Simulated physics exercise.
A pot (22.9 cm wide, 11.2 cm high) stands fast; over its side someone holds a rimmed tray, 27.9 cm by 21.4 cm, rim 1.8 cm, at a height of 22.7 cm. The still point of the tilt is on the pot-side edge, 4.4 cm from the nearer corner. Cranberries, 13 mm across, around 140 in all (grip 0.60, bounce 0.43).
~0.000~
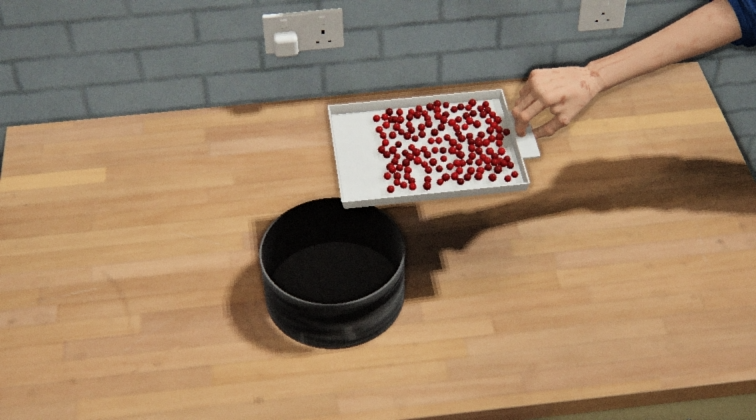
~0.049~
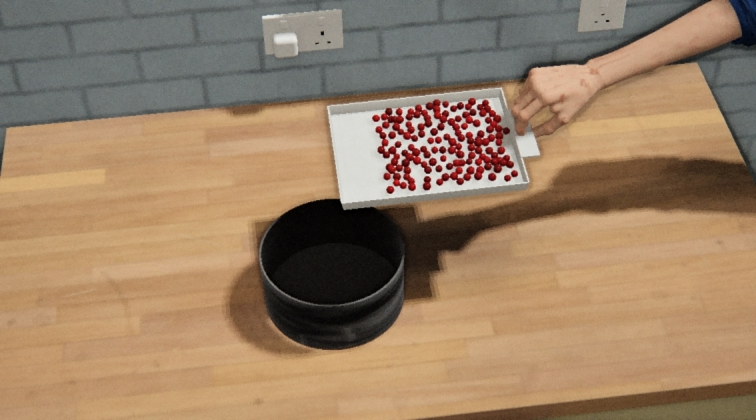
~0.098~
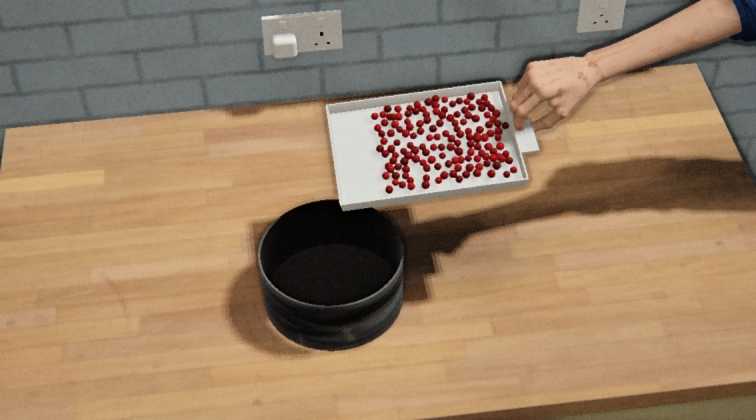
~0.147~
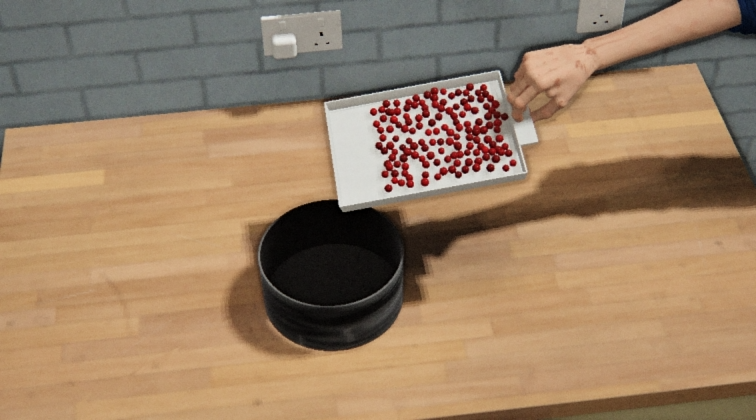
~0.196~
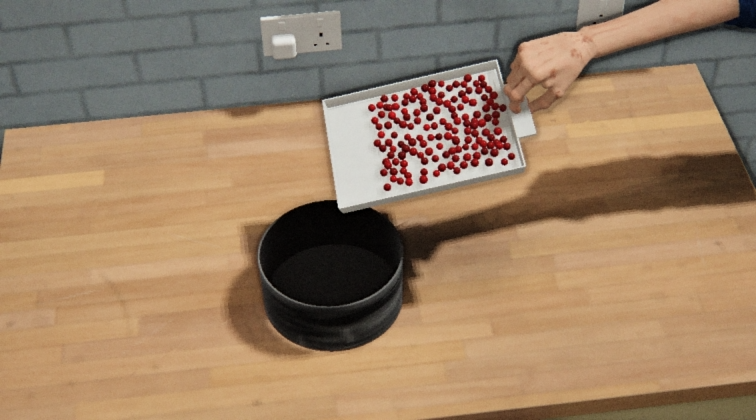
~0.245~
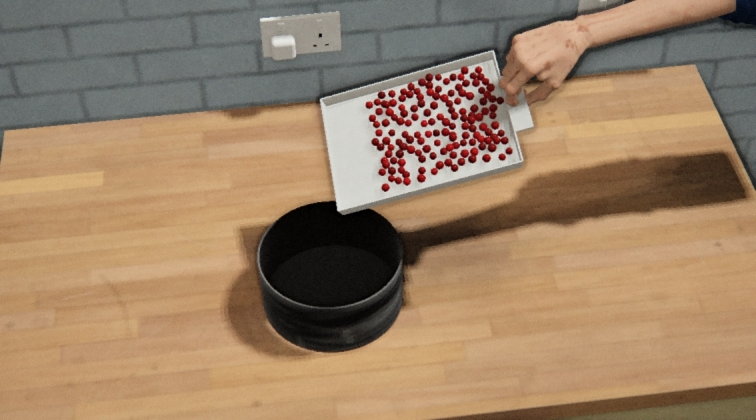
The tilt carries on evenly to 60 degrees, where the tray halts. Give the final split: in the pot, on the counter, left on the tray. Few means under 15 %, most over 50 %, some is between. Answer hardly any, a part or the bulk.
In the pot: A part; on the counter: Hardly any; left on the tray: The bulk.
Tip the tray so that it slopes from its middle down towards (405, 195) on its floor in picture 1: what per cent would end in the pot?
About 15 per cent.
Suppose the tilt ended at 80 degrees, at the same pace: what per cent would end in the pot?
Then about 50 per cent.
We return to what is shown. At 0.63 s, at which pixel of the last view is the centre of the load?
Near (367, 161).
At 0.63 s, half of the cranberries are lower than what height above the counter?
Roughly 30 cm.
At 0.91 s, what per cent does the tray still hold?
Some 80 per cent of the load.
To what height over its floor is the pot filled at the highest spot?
About 1.5 cm.
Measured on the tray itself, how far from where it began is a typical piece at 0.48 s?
About 5 cm.
After 0.48 s, tilt 39 degrees; the tray holds 100 %, the pot 0 %.
Then, at 0.63 s, tilt 54 degrees; the tray holds 100 %, the pot 0 %.
After 0.91 s, tilt 60 degrees; the tray holds 80 %, the pot 10 %.
By 2.0 s all is still; pot 25 %, counter 0 %, tray 70 %.
